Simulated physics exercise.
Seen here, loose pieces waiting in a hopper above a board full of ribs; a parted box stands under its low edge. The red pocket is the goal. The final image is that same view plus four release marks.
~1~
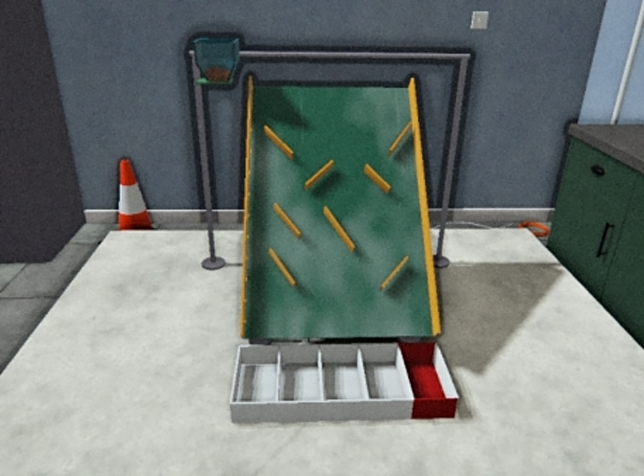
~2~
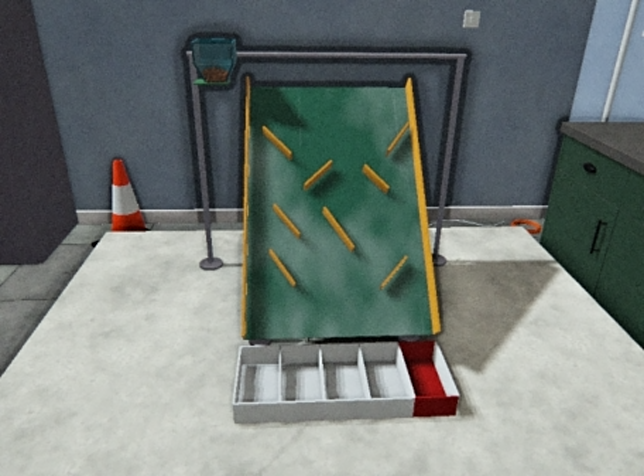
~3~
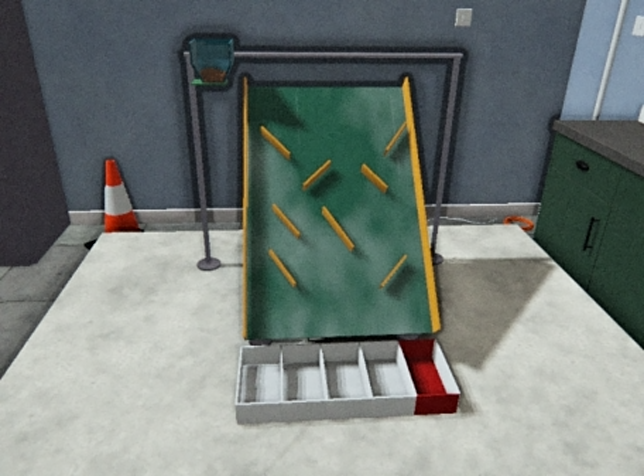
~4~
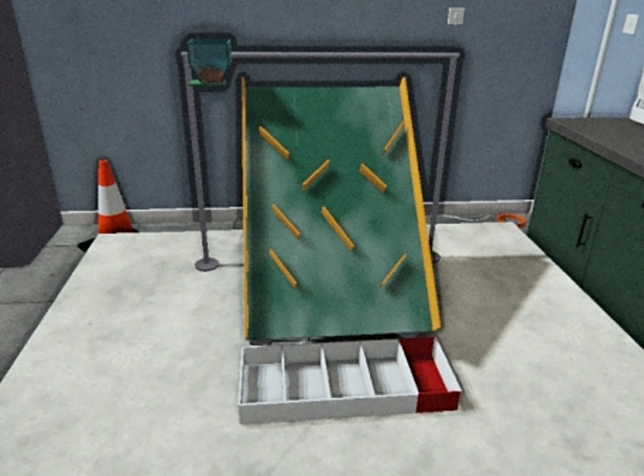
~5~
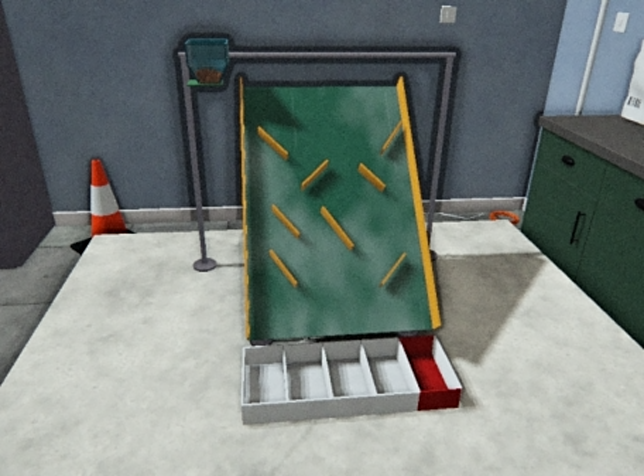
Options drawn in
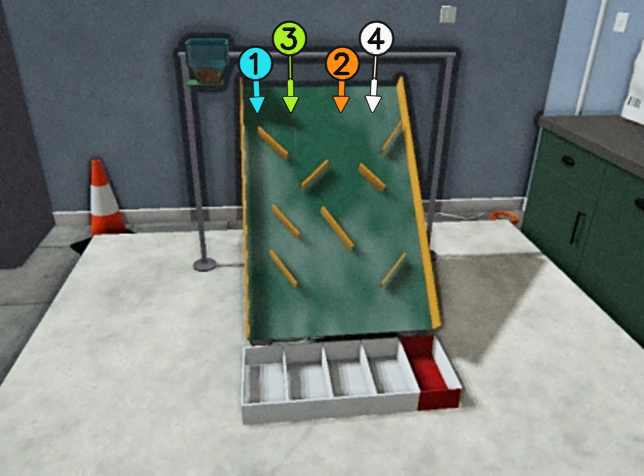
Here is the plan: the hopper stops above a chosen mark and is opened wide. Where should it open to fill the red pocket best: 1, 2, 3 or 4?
4.
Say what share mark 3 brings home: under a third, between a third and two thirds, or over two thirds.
Under a third.
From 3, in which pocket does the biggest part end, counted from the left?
It is the third one.
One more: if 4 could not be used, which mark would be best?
The answer is 2.
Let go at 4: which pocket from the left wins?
The fifth from the left.
On the marked copy, mark 1 meets the board at (257, 107); mark 2 meets the board at (340, 106); mark 3 meets the board at (290, 106); mark 4 meets the board at (372, 106).
With 1, none in the red pocket, most in other pockets, a small part outside the box.
With 2, about a quarter in the red pocket, about two thirds in other pockets, a small part outside the box.
With 3, none in the red pocket, most in other pockets, a small part outside the box.
With 4, most in the red pocket, about a quarter in other pockets.
